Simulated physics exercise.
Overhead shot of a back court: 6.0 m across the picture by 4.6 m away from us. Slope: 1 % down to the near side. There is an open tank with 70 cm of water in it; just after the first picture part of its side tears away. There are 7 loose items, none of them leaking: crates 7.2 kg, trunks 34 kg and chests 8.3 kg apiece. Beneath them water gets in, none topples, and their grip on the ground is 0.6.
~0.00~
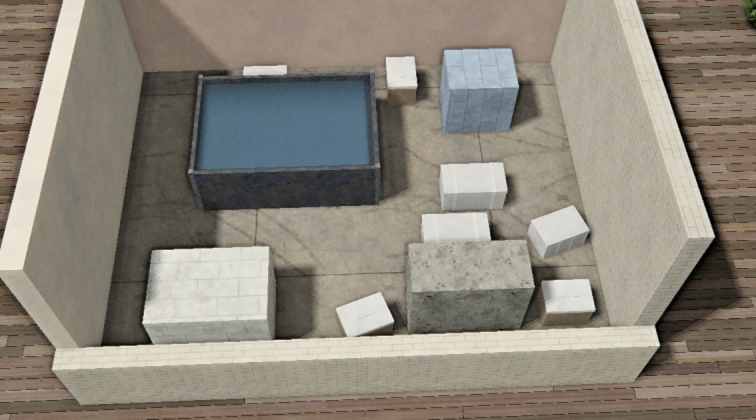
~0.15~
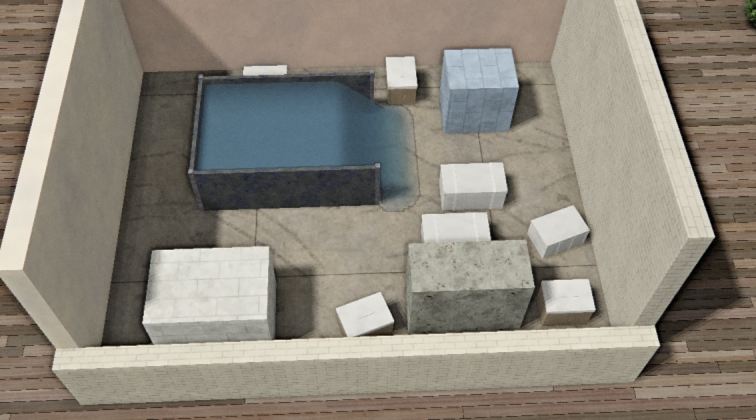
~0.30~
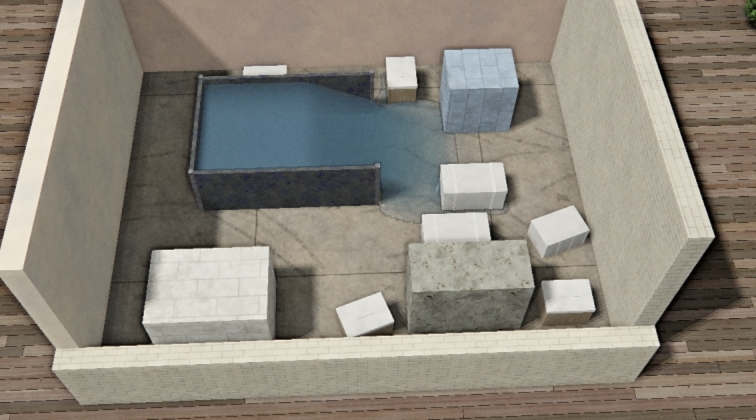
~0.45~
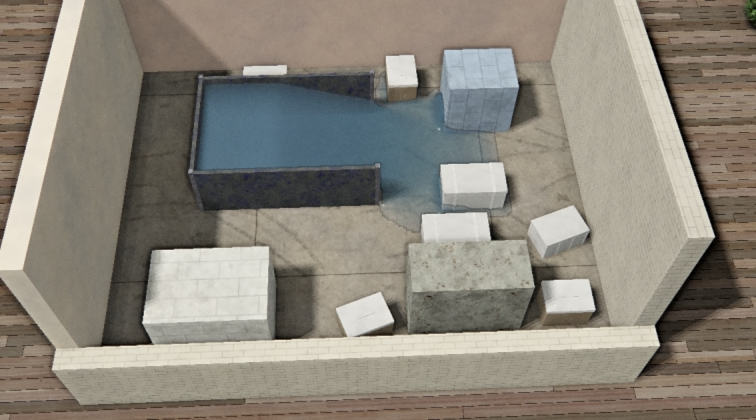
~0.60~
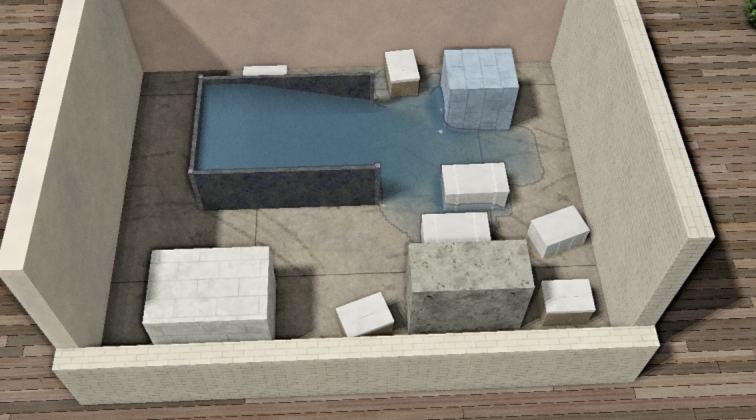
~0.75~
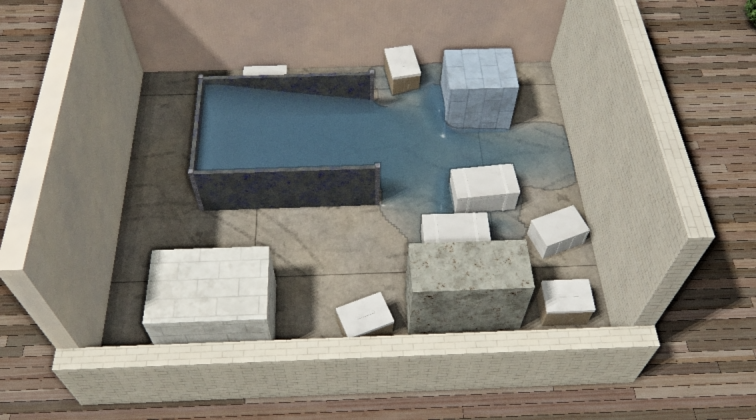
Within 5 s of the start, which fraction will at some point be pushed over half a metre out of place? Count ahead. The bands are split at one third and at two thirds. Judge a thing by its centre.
It falls at two thirds or above.
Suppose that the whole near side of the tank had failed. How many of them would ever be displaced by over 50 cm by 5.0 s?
So the tally would be 3.
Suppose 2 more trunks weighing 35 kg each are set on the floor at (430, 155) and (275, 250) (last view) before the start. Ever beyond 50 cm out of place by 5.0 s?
Beyond it, Within it.
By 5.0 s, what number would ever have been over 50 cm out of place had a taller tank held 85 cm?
It would come to 6 of them.
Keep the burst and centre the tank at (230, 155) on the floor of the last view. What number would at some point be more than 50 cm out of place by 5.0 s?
6.
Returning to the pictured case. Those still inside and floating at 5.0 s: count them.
I get 6.
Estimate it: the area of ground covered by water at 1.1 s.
Roughly 10.0 m2 of it is wet.
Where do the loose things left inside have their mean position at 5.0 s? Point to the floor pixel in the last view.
I'd put it around (368, 225).
After 1.1 s 1 of 7 are over 50 cm from their spots; 0 afloat.
After 2.2 s 3 of 7 are over 50 cm from their spots; 3 afloat.
After 3.5 s 4 of 7 are over 50 cm from their spots; 5 afloat.
After 5.0 s 6 of 7 are over 50 cm from their spots, and 6 have been at some point; 6 afloat.
